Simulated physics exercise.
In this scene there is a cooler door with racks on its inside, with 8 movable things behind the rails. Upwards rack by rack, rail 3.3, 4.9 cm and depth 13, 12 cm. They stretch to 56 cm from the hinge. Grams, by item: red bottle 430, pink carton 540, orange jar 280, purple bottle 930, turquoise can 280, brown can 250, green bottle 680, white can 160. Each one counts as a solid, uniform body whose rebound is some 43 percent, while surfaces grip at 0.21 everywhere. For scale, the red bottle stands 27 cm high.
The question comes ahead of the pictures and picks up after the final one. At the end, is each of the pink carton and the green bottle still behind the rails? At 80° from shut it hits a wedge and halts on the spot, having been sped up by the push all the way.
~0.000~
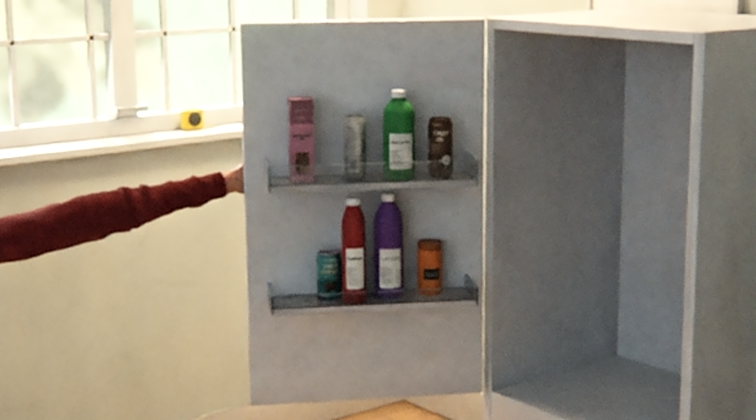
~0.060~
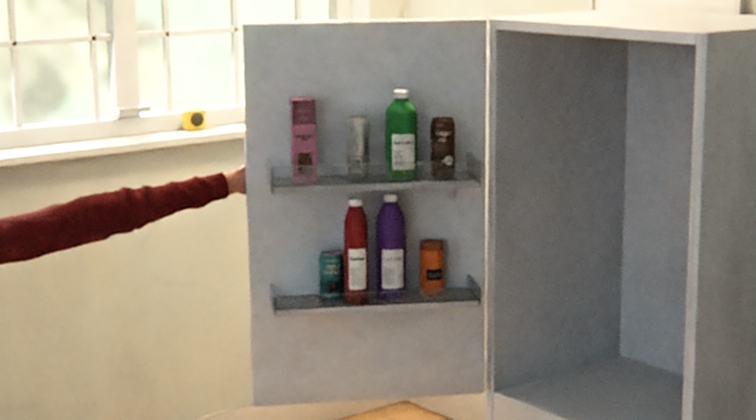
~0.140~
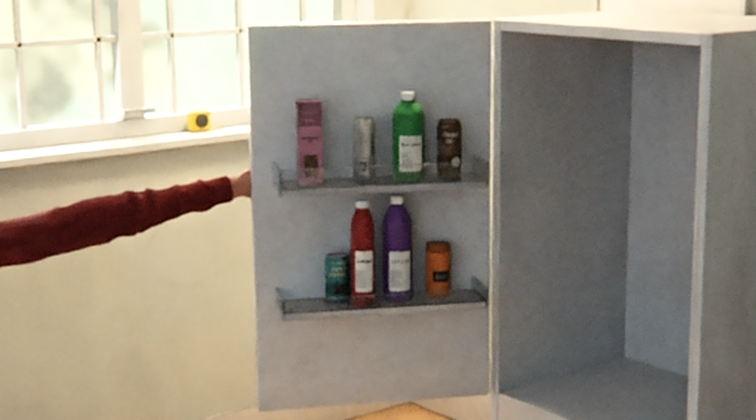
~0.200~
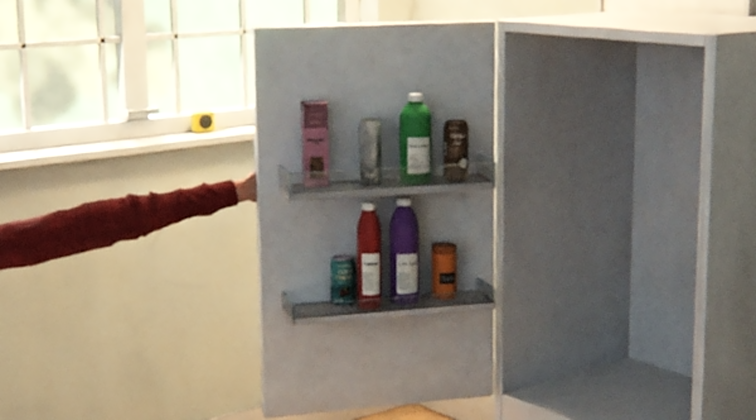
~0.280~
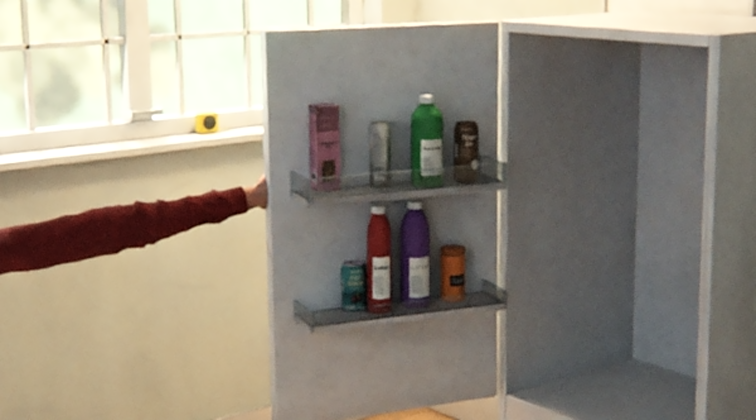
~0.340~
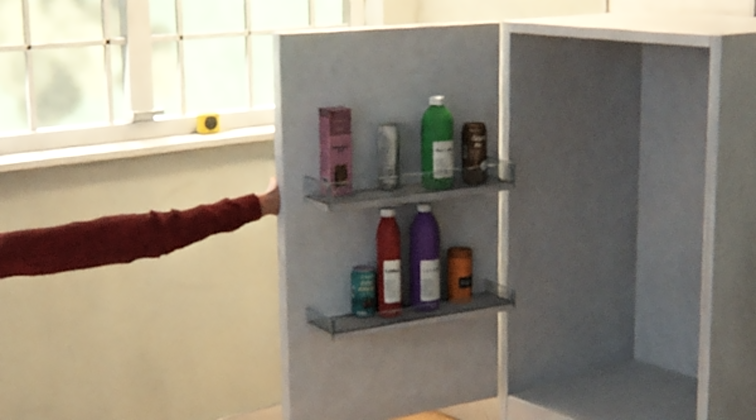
Result - pink carton: No longer behind the rails; green bottle: Still behind the rails.
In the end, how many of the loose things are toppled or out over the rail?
I get 5.
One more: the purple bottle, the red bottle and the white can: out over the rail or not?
Final state - the purple bottle ends out of bounds; the red bottle ends out of bounds; the white can stays within bounds.
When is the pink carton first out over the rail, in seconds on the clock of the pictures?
Time: Roughly 0.7 s.
By 0.74 s, door at 80°; red bottle, pink carton and purple bottle now out over the rail; turquoise can tilted 71°; white can tilted 62°.
By 1.24 s, door at 80°; green bottle 3 cm from its spot near (456, 144); turquoise can tilted 72°; white can tilted 63°.
When it is over (2.2 s), out over the rail, red bottle, pink carton and purple bottle; lying over behind the rails, turquoise can and white can; not toppled but over 5 cm from the start, orange jar; the other 2 within 5 cm of the start. In the last view, green bottle near (456, 144).
